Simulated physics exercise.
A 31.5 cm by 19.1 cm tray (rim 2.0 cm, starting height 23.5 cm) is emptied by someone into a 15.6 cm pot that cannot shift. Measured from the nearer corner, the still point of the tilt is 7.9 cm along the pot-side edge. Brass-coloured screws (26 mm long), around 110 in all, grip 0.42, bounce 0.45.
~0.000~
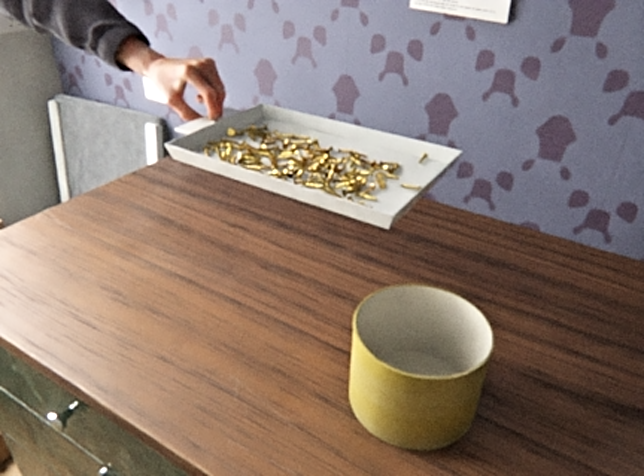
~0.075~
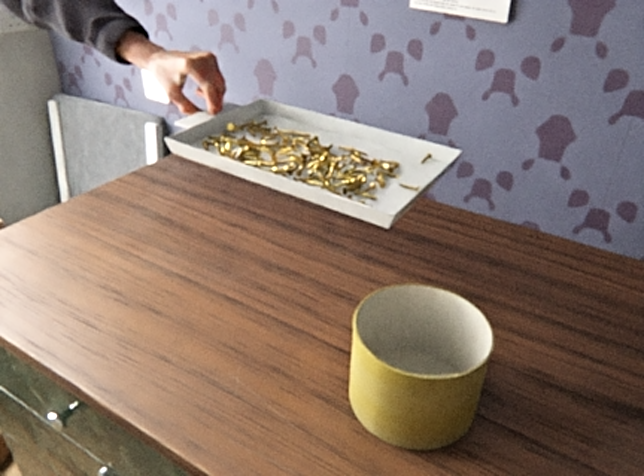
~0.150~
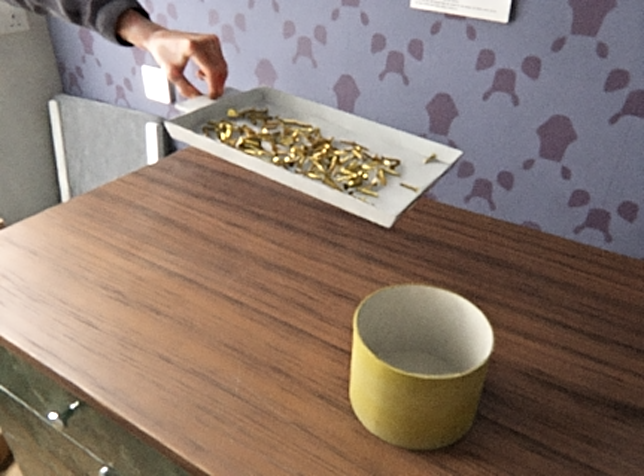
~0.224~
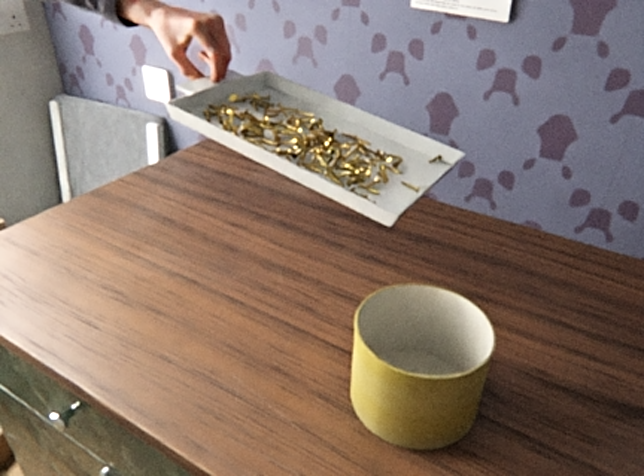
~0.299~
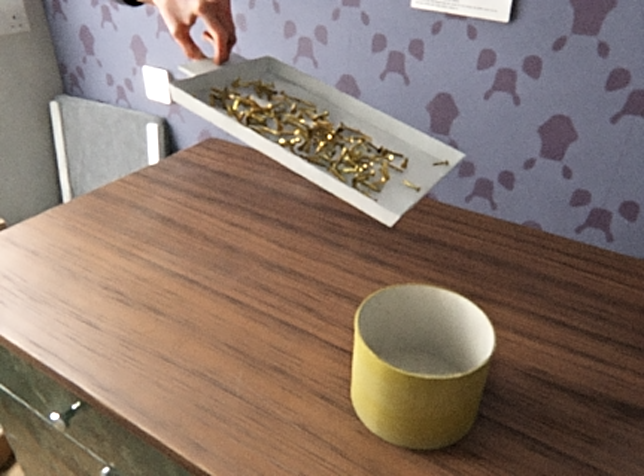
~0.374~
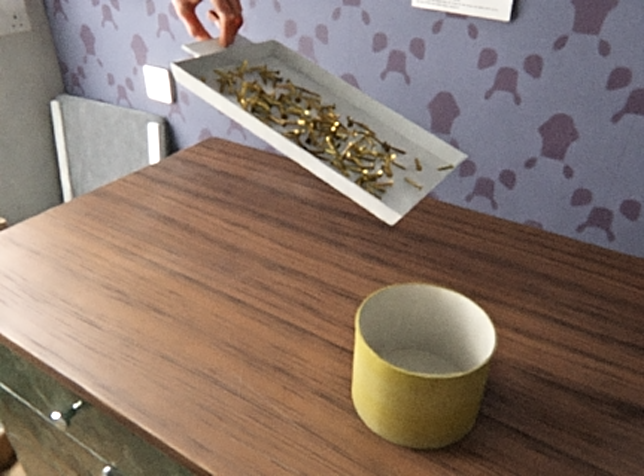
At the start, a hand holds a pale tray of brass-coloured screws nearly level above a wooden surface, with a yellow pot standing at the right. The hand then raises the tray's left end steadily, so the tray slopes down to the right, while the pot stays still.
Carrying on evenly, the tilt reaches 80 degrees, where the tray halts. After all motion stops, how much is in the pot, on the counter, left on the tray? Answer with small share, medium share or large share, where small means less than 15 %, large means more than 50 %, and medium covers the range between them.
Pot - medium share; counter - large share; tray - small share.
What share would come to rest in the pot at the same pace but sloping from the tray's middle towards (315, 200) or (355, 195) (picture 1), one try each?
About 50 per cent on the first try and 100 per cent on the second.
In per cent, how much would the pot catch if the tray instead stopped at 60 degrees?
In that case it comes to about 5 in a hundred.
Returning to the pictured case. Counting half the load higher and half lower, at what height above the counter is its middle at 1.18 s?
The halfway mark is near 24 cm.
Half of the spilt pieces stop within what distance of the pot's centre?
I'd say close to 14 centimetres.
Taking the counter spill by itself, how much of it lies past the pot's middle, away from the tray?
Around 50 per cent, give or take.
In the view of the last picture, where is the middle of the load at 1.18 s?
Load centre, approx.: (440, 182) px.
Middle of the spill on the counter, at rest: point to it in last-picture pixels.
The spill is centred close to (457, 331).
Then, at 0.85 s, tilt 48 degrees; the tray holds 100 %, the pot 0 %.
Then, at 1.18 s, tilt 68 degrees; the tray holds 80 %, the pot 0 %.
Then, at 1.59 s, tilt 80 degrees; the tray holds 60 %, the pot 5 %.
At rest (2.9 s), pot 30 %, counter 65 %, tray 5 %.
